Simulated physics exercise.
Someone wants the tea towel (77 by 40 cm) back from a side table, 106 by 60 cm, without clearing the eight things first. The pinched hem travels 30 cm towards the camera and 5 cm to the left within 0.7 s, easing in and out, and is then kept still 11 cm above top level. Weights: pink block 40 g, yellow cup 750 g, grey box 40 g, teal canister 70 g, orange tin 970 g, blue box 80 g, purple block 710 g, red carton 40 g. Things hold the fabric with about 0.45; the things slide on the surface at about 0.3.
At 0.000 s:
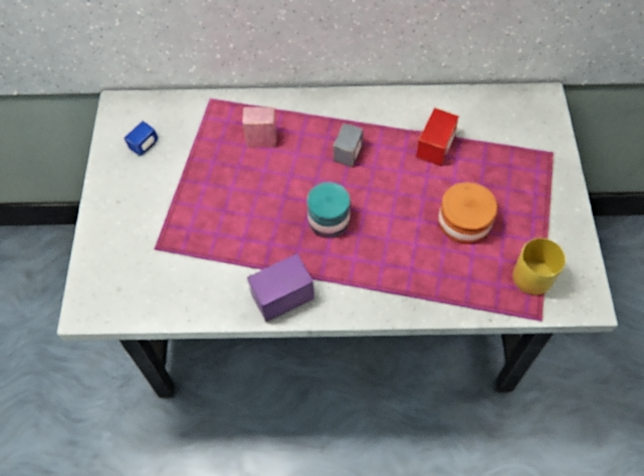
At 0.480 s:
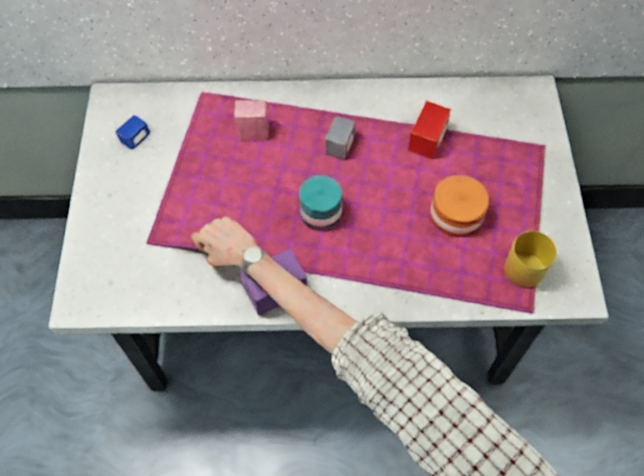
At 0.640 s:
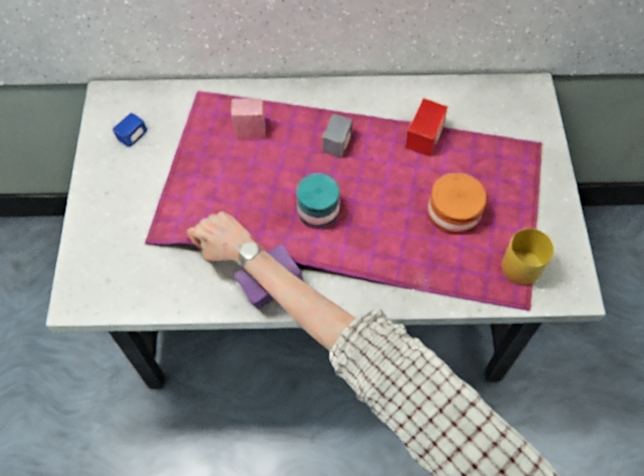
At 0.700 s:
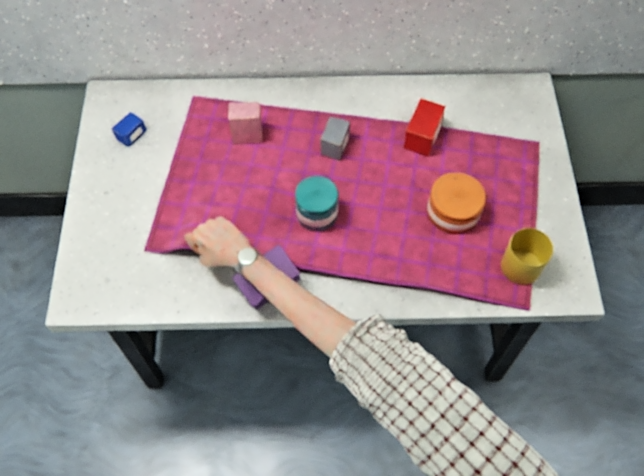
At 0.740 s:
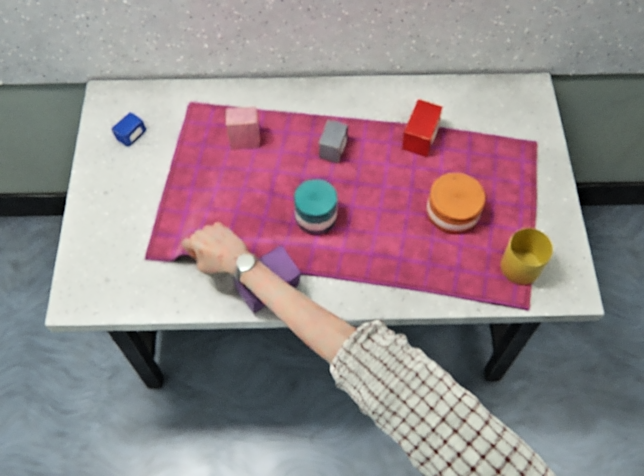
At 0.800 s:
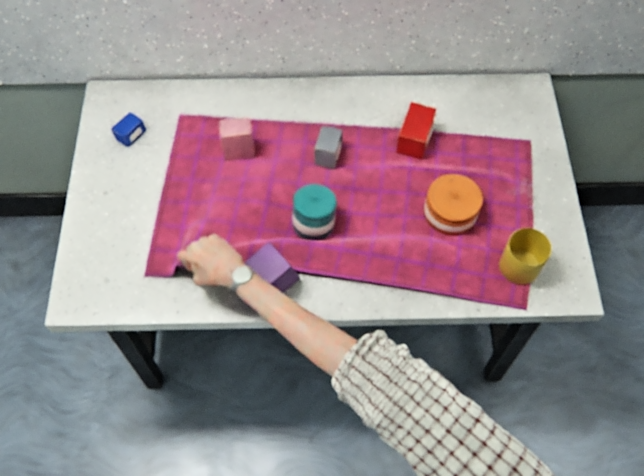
A magenta checked cloth lies across a white table against a grey wall, seen from above, the view shifting very slightly early on. On it sit pink, grey and red blocks at the back, teal and orange round tins mid-cloth, a yellow cup right and a purple block at the front edge, with a blue box off it, left. A hand reaches in from the lower right, pinches the front-left edge and drags the cloth a little forward, the pink, grey and red blocks moving with it.
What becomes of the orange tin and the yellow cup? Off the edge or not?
Result: Orange tin remains up there, yellow cup stays on.
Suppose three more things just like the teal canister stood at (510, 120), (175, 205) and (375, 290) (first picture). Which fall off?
In that order: Remains, drops off, drops off.
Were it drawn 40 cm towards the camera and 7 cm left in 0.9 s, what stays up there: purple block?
Then: Purple block falls off.
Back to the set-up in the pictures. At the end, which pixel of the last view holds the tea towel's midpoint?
Near (273, 277).
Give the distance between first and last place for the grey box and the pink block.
About: Grey box 30 cm, pink block 40 cm.
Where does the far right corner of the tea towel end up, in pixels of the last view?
Around (413, 144).
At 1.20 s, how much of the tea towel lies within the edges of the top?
Some 80 per cent of it.
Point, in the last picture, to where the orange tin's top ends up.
Near (378, 232).
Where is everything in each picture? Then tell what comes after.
In the first picture, shows, orange tin (470, 204); yellow cup (544, 257); tea towel corners (154, 250) (210, 98) (553, 153) (542, 321).
In the second picture, shows, tea towel corners (201, 92) (545, 146); grip (206, 250).
In the third picture, shows, purple block (268, 268); tea towel corners (198, 91) (542, 143); grip (202, 246).
In the fourth picture, shows, teal canister (317, 193); grey box (335, 130); pink block (244, 111); tea towel corners (193, 96) (539, 142); grip (200, 251).
In the fifth picture, shows, teal canister (316, 197); grey box (334, 133); pink block (241, 116); tea towel corners (189, 102) (537, 142); grip (197, 257).
In the sixth picture, shows, orange tin (455, 196); yellow cup (530, 246); tea towel corners (180, 114) (531, 141) (527, 310); grip (193, 269).
At 0.9 s, 100 % of the tea towel is still over the top; orange tin 4 cm off its start, yellow cup 3 cm off its start, pink block 14 cm off its start.
At 1.1 s, 90 % of the tea towel is still over the top; orange tin 11 cm off its start, yellow cup 7 cm off its start, pink block 27 cm off its start.
At 1.2 s, 80 % of the tea towel is still over the top; orange tin 16 cm off its start at (385, 225), yellow cup 10 cm off its start at (476, 248), pink block 36 cm off its start at (142, 239).
At 1.3 s, 75 % of the tea towel is still over the top; orange tin 18 cm off its start, yellow cup 11 cm off its start, pink block 40 cm off its start.
At 2.9 s, 75 % of the tea towel is still over the top; orange tin 18 cm off its start at (378, 232), yellow cup 12 cm off its start at (469, 249), pink block 40 cm off its start at (126, 253), purple block over the edge.
